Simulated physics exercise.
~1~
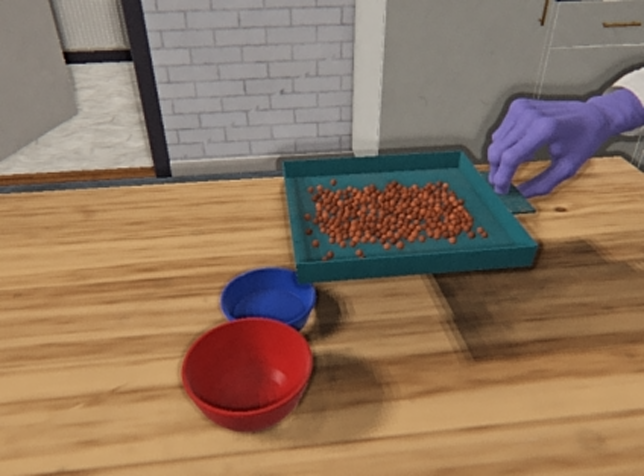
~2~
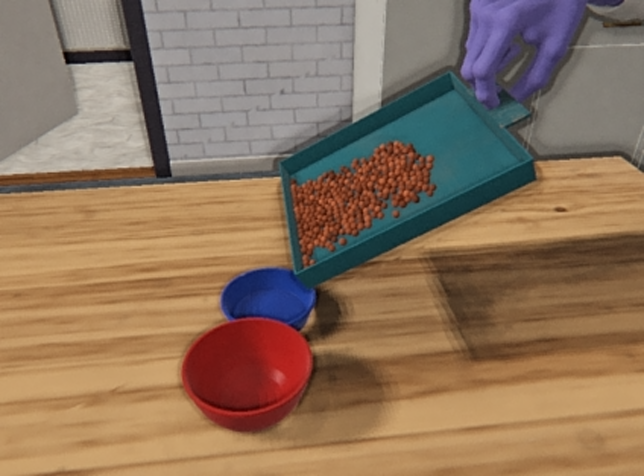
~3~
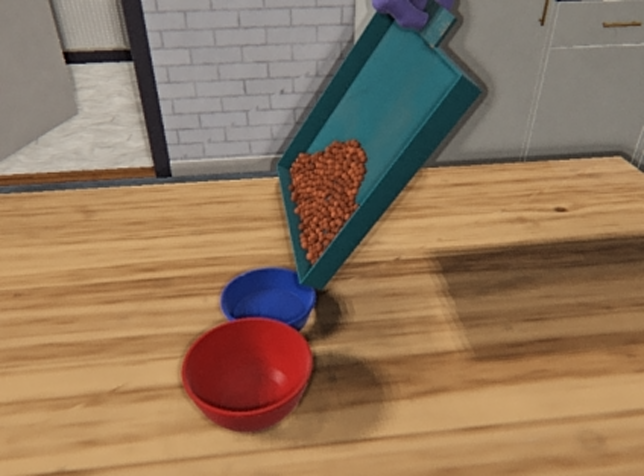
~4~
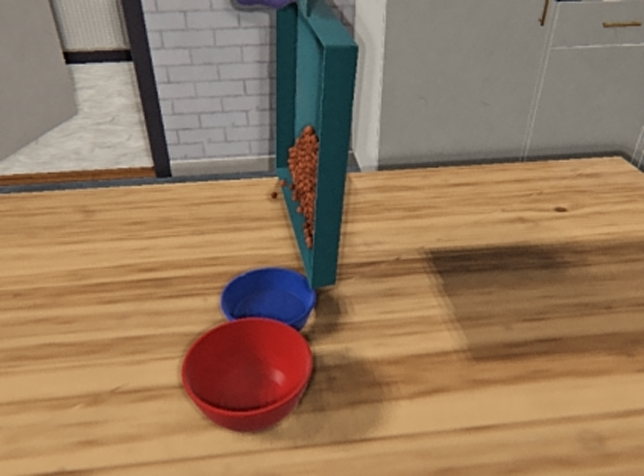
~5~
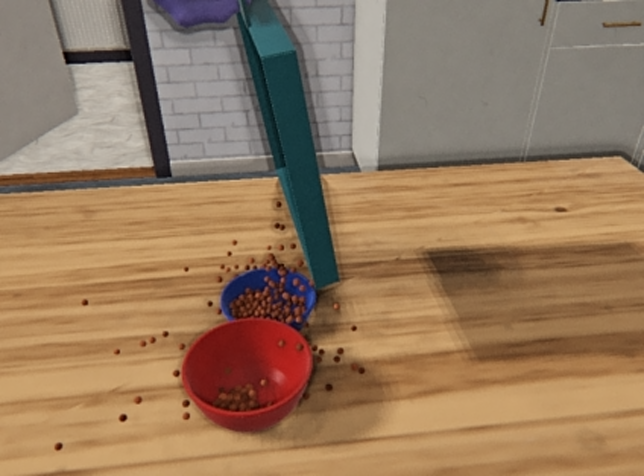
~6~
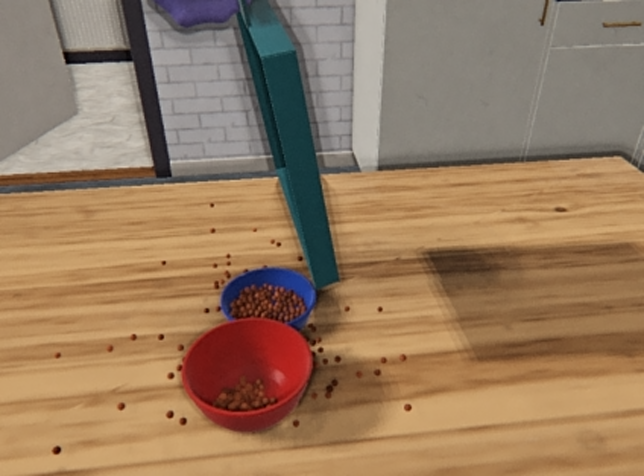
At first, a purple-gloved hand holds a teal tray of small reddish-brown pellets level over a wooden table, with a blue dish and a red bowl standing below. The hand lifts the right side of the tray, and the pellets slide left and bunch toward the lower end. The tilt grows until the tray stands upright, with the pellets still heaped inside it. As it tips slightly past vertical, they spill down into both containers and scatter across the wood. Finally the tray stays tipped, with pellets gathered in the dish and bowl and others strewn around them.
